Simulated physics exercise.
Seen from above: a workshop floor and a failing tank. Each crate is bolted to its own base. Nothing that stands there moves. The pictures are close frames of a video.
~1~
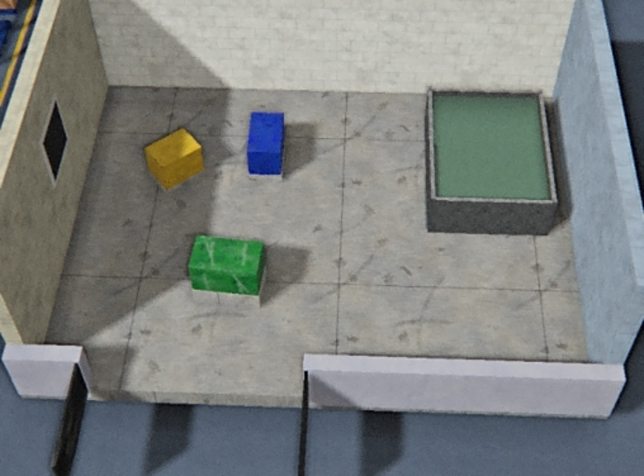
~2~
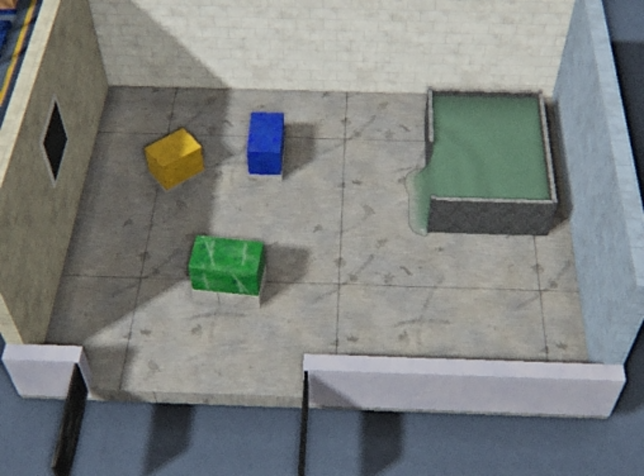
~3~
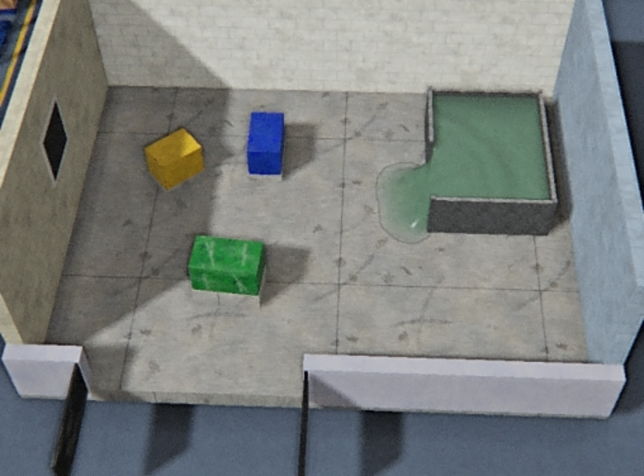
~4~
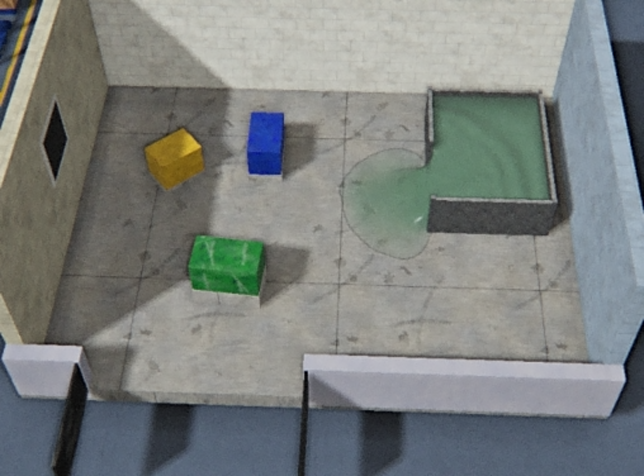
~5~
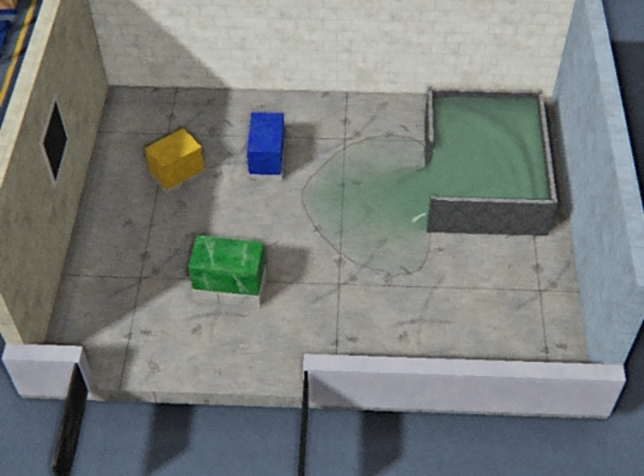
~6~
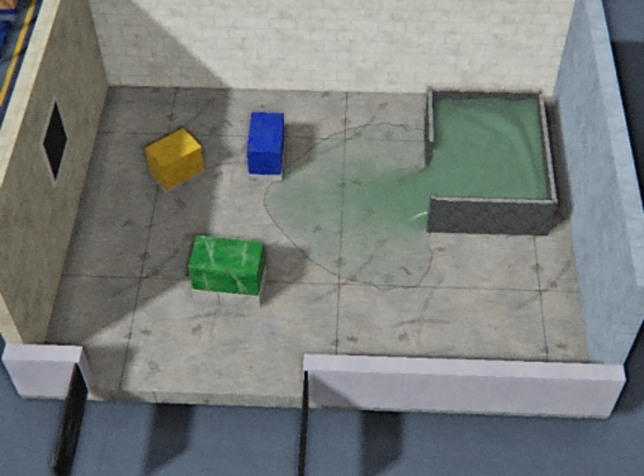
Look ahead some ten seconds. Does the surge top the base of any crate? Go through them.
The yellow crate gets wet; the green crate stays dry; the blue crate gets wet.
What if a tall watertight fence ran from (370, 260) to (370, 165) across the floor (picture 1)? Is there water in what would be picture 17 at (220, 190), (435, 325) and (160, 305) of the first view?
In turn: Free of water, flooded, not flooded.
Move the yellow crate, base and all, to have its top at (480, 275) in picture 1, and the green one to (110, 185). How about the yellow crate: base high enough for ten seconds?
My reading: Yellow crate is safe.
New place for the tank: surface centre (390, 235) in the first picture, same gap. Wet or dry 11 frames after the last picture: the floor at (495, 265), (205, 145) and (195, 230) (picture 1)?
One after the other: Not flooded, wet, wet.
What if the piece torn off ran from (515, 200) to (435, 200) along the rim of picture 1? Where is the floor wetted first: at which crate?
First comes the green one.
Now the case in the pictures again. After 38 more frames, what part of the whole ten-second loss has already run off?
Roughly 60 per cent.
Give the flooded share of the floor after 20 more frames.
Some 60 per cent.
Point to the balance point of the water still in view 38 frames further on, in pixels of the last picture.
Roughly at (288, 198).
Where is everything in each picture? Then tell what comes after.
The first frame shows the tank at (489, 146) is whole and still.
In the second frame, water pours out at (432, 192) and has run to (417, 173).
In the third frame, water pours out at (431, 193) and has run to (387, 172).
In the fourth frame, the front is at (347, 185), out from the gap at (431, 194).
In the fifth frame, water pours out at (431, 194) and has run to (309, 189).
In the sixth frame, water pours out at (431, 193) and has run to (271, 205).
A moment on, water covers 30 % of the floor; the yellow crate water round its plinth, the green crate water round its plinth, the blue crate water round its plinth.
Next, water covers 45 % of the floor; the yellow crate water round its plinth, the green crate water round its plinth, the blue crate water round its plinth.
Then, water covers 60 % of the floor; the yellow crate water round its plinth, the green crate water round its plinth, the blue crate water round its plinth.
Later, water covers 75 % of the floor; the yellow crate water round its plinth, the green crate water round its plinth, the blue crate water round its plinth.
In the end, water covers 90 % of the floor; the yellow crate was topped, the green crate stayed above the water, the blue crate was topped.
